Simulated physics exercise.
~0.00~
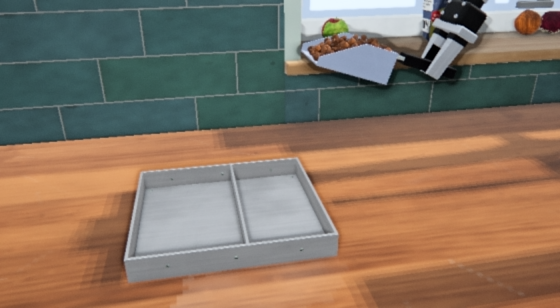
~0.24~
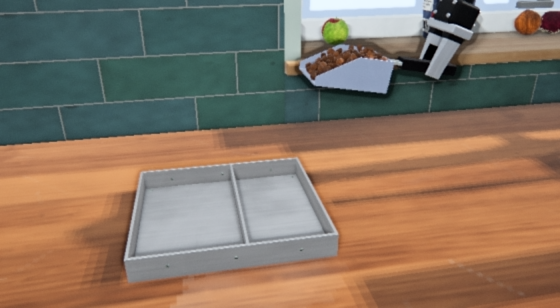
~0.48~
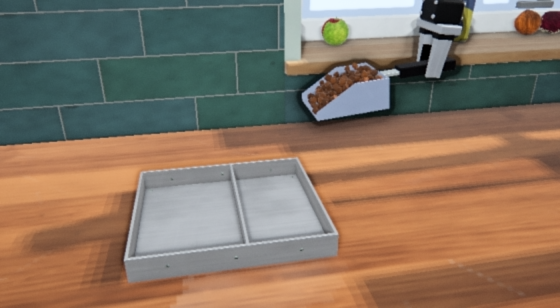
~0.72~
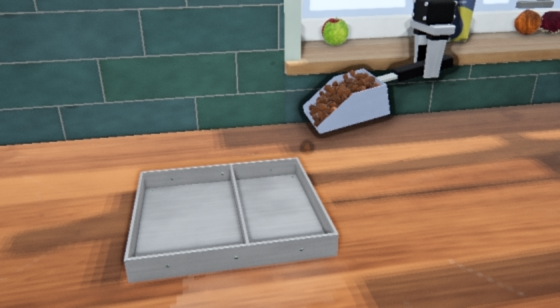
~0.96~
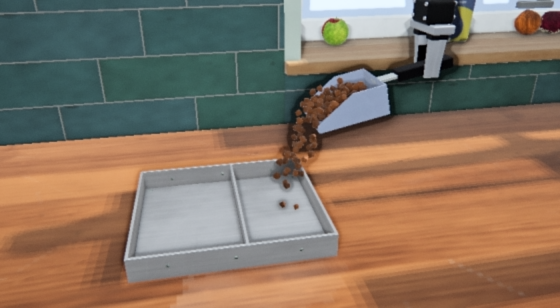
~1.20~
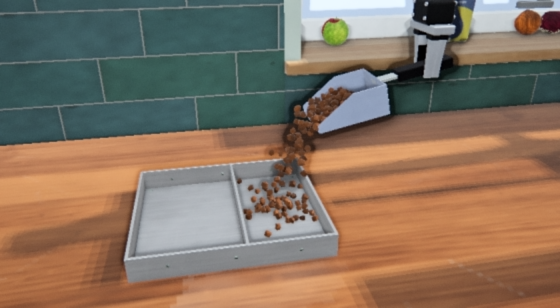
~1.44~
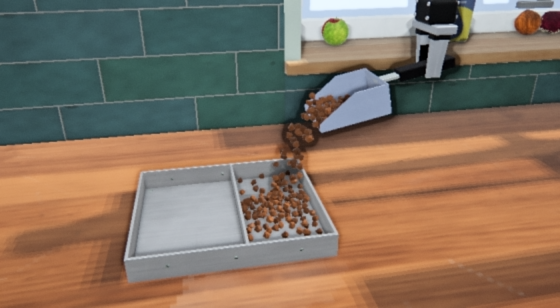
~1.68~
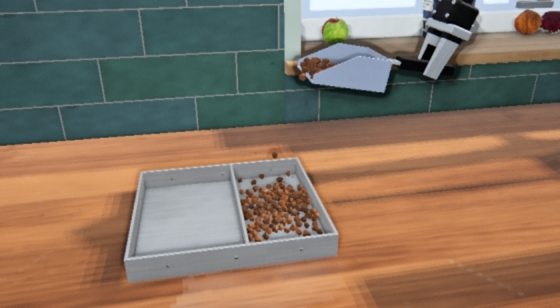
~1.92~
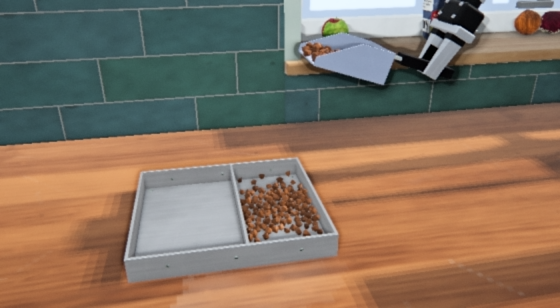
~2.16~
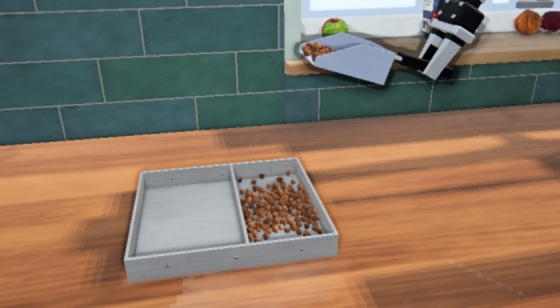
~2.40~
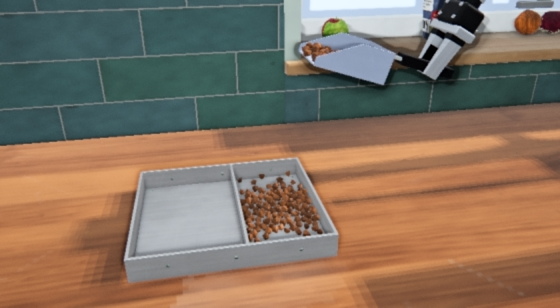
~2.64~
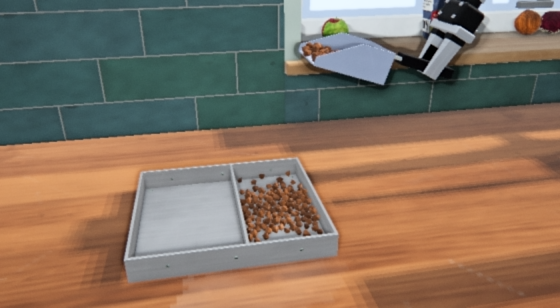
The clip shows a robot arm lowering and tilting a scoop of brown pellets above a divided grey tray on a wooden counter, pouring many into the right-hand compartment, then lifting and levelling the scoop, which ends tipped back with some pellets left, the left compartment empty.
